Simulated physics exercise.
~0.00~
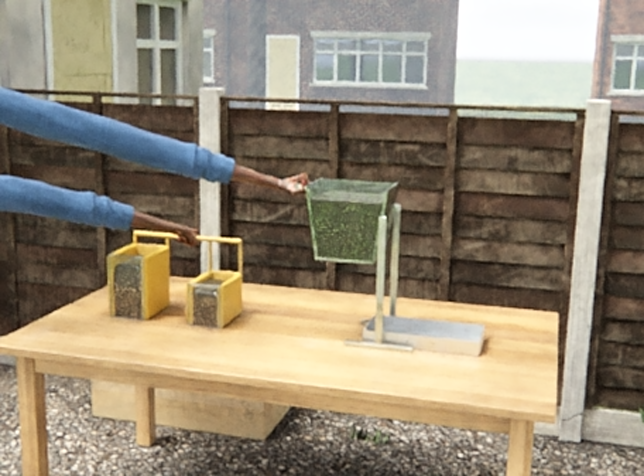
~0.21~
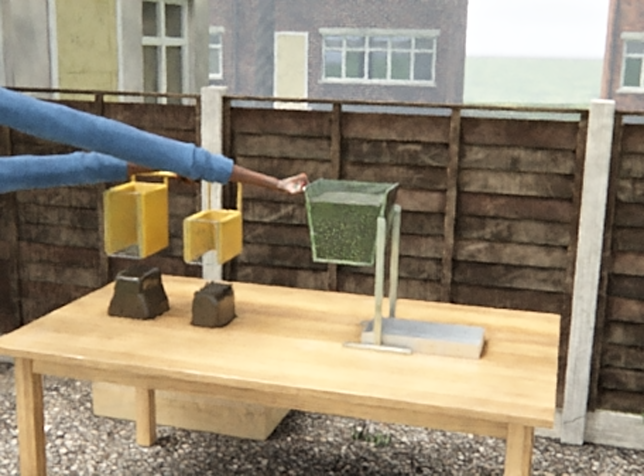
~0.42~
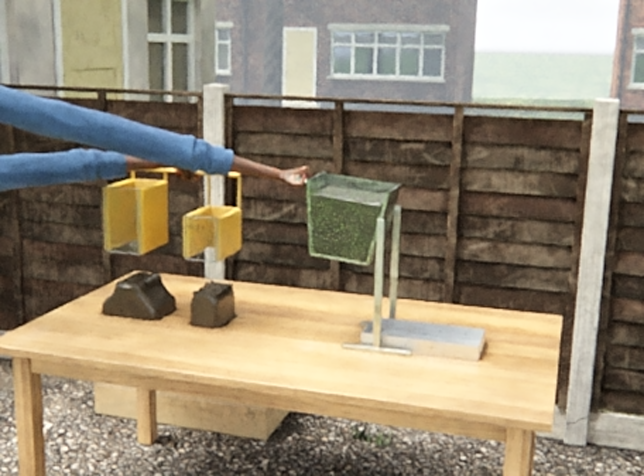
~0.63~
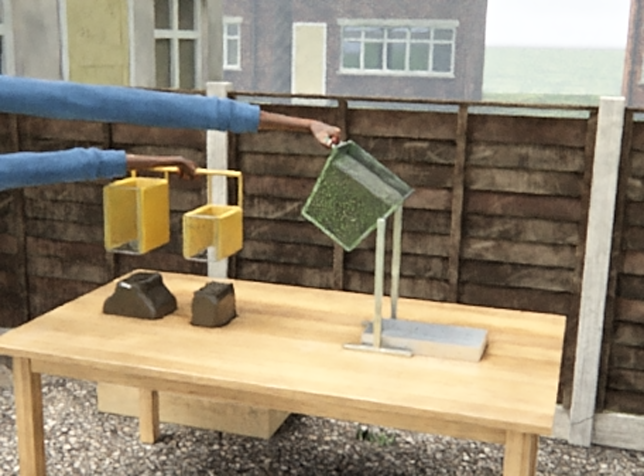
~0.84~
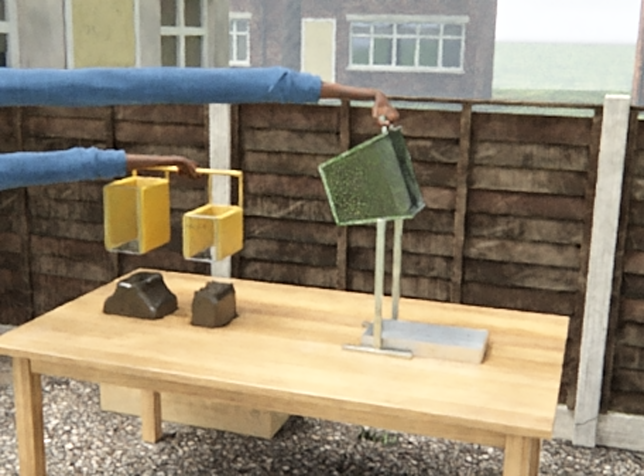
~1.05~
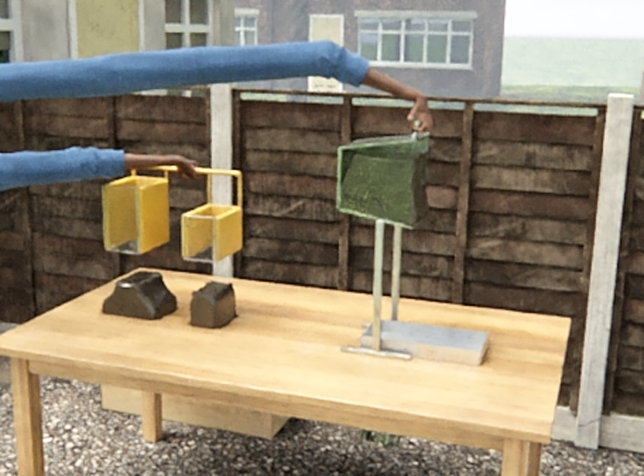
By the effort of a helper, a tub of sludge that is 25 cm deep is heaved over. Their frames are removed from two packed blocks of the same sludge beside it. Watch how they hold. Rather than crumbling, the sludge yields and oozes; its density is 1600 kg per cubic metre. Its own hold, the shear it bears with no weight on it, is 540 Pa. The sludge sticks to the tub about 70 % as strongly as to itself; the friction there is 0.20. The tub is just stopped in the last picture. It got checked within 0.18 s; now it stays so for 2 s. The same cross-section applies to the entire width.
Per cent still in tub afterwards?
Approx. 35 %.
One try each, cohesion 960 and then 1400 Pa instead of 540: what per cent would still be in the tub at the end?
Roughly 60 % followed by roughly 100 %.
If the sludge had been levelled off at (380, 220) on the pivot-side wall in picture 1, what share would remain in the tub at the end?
55 %.
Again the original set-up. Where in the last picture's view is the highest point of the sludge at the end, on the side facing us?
The highest point sits at around (372, 192).
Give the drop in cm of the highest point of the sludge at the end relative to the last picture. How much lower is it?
12 cm.
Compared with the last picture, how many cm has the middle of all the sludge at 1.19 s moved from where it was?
Around 7 centimetres.
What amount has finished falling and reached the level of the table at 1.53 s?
45 per cent.
After 1.19 s, the tub is at 90 degrees and holds 72 %.
After 1.36 s, the tub is at 90 degrees and holds 47 %.
After 1.53 s, the tub is at 90 degrees and holds 36 %.
After 1.70 s, the tub is at 90 degrees and holds 35 %.
After 3.05 s, at the end, the tub is at 90 degrees and holds 35 %.
